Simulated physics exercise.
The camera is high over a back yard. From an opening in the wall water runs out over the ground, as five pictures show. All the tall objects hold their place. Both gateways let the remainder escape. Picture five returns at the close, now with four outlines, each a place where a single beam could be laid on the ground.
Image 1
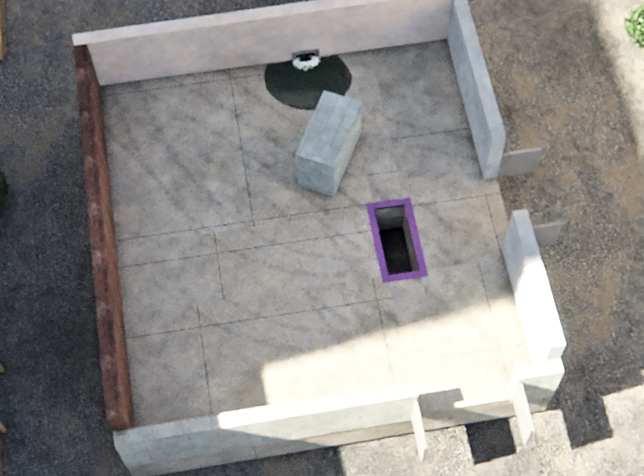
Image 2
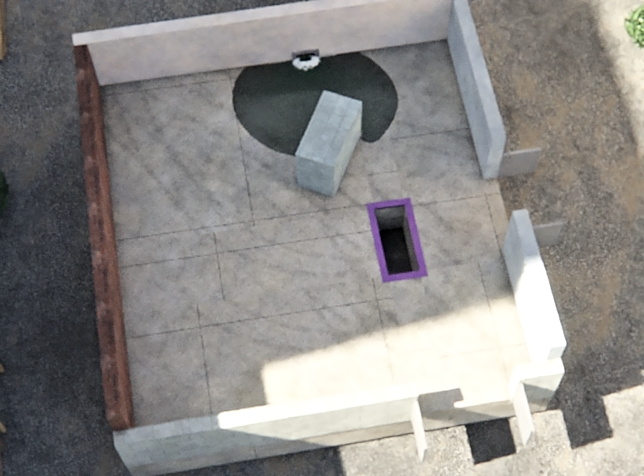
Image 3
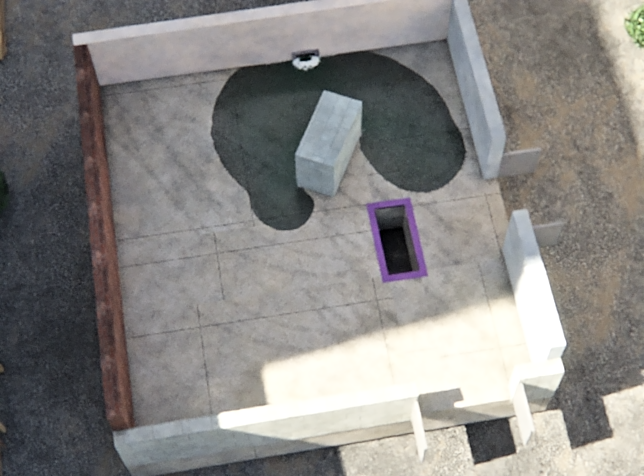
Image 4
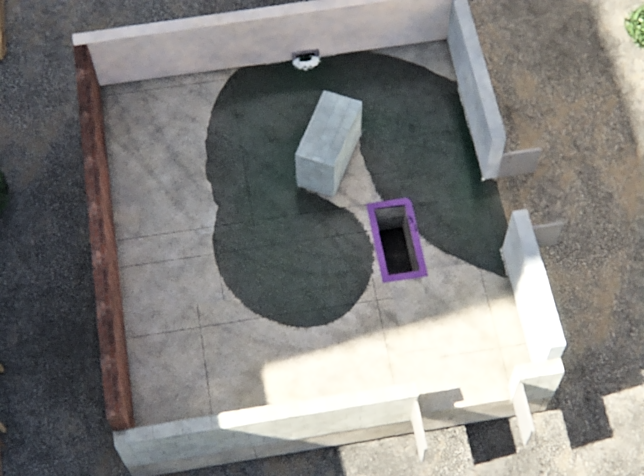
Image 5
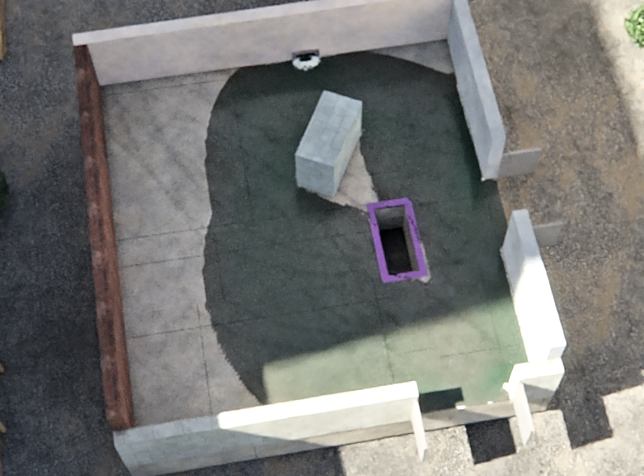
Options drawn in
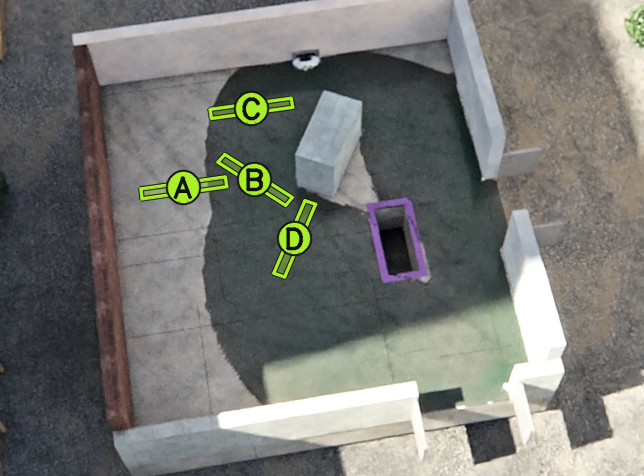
The video shows dark water spreading from an outfall at the back wall of a walled yard, passing around both sides of a pale block, then surrounding a purple-edged drain and entering it while covering most of the ground.
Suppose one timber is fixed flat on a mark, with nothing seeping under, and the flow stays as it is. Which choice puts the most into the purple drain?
Go for B.
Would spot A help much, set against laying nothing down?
No, hardly at all.
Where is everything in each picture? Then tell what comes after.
Outfall at (305, 55); purple drain at (397, 239); open gate at (460, 393); open gate at (493, 214); water covers 3 % of the ground and shows as far out as (296, 105); purple drain still dry.
Water covers 11 % of the ground and shows as far out as (393, 111); purple drain still dry.
Water covers 22 % of the ground and shows as far out as (432, 188); purple drain still dry.
Water covers 40 % of the ground and shows as far out as (319, 323); purple drain still dry.
63 % of the ground is wet; purple drain taking water.
On the marked copy, A from (141, 193) to (226, 181); B from (221, 158) to (289, 201); C from (210, 113) to (291, 102); D from (279, 275) to (310, 202).
With A, about 6 % of the stream runs into the purple drain, about 94 % out by the gates.
With B, about 15 % of the stream runs into the purple drain, about 85 % out by the gates.
With C, about 5 % of the stream runs into the purple drain, about 95 % out by the gates.
With D, about 5 % of the stream runs into the purple drain, about 95 % out by the gates.
